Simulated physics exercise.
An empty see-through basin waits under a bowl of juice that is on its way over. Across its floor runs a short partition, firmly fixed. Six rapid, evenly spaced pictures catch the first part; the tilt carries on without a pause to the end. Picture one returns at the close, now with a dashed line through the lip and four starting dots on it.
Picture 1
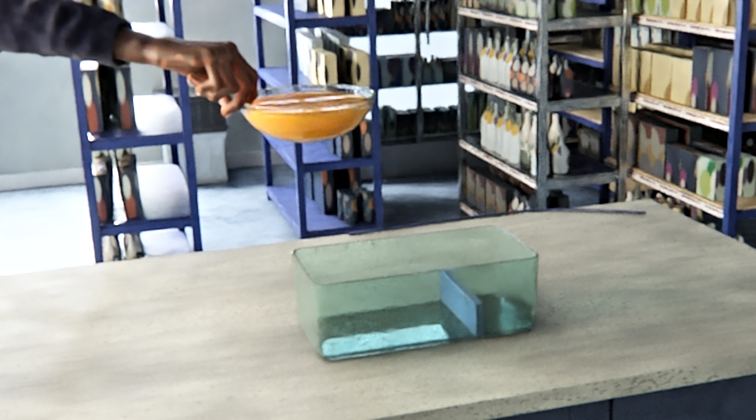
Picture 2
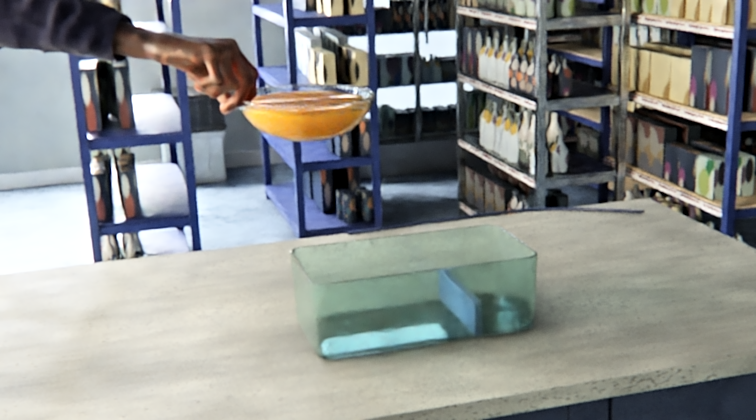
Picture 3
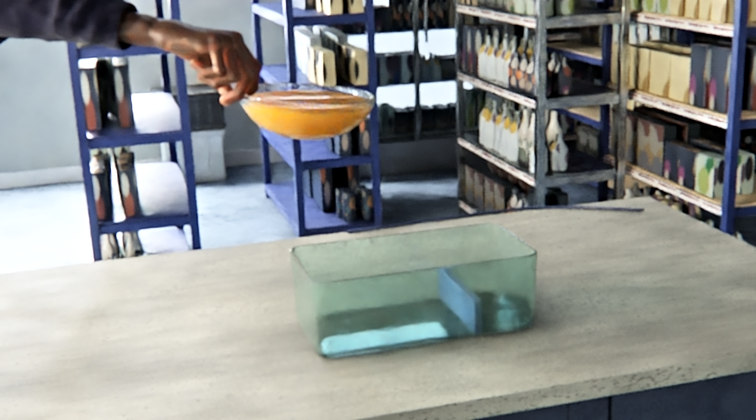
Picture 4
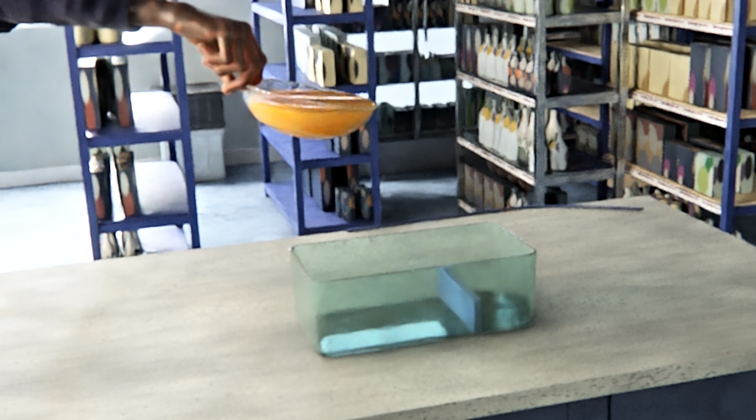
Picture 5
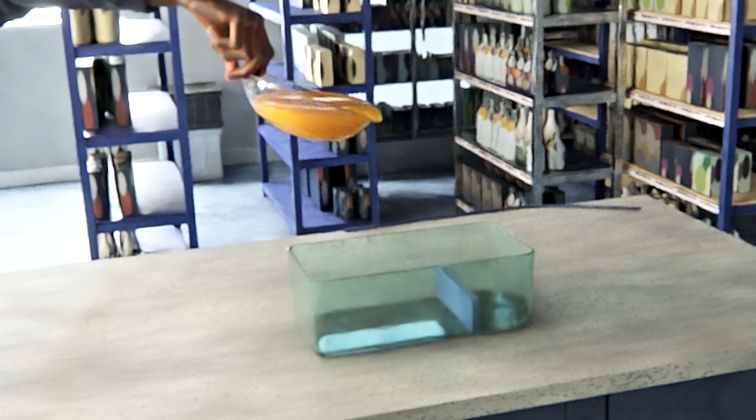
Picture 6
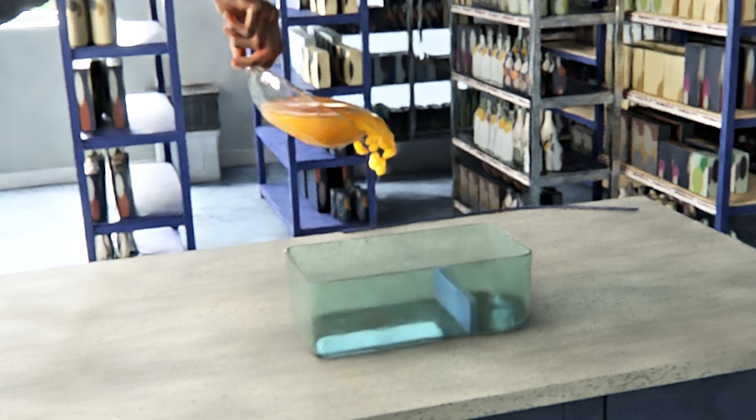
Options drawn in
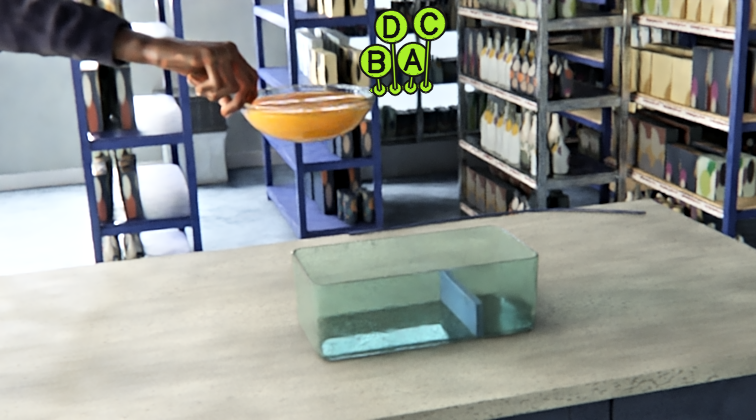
The video shows a hand holding a clear bowl of orange juice above an empty see-through basin with a short partition, on a table before shelves. The hand tilts the bowl rightward, and juice begins to pour over its lip.
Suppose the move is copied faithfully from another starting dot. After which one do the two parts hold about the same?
I would pick dot A.
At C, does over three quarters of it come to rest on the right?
No.
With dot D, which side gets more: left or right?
The left one.
In lime, A at (410, 87); B at (379, 89); C at (425, 85); D at (395, 88).
With A, about 47 % ends left of the wall and 48 % right of it; 5 % is lost outside.
With B, about 88 % ends left of the wall and 8 % right of it; 4 % is lost outside.
With C, about 31 % ends left of the wall and 65 % right of it; 4 % is lost outside.
With D, about 66 % ends left of the wall and 32 % right of it; 3 % is lost outside.
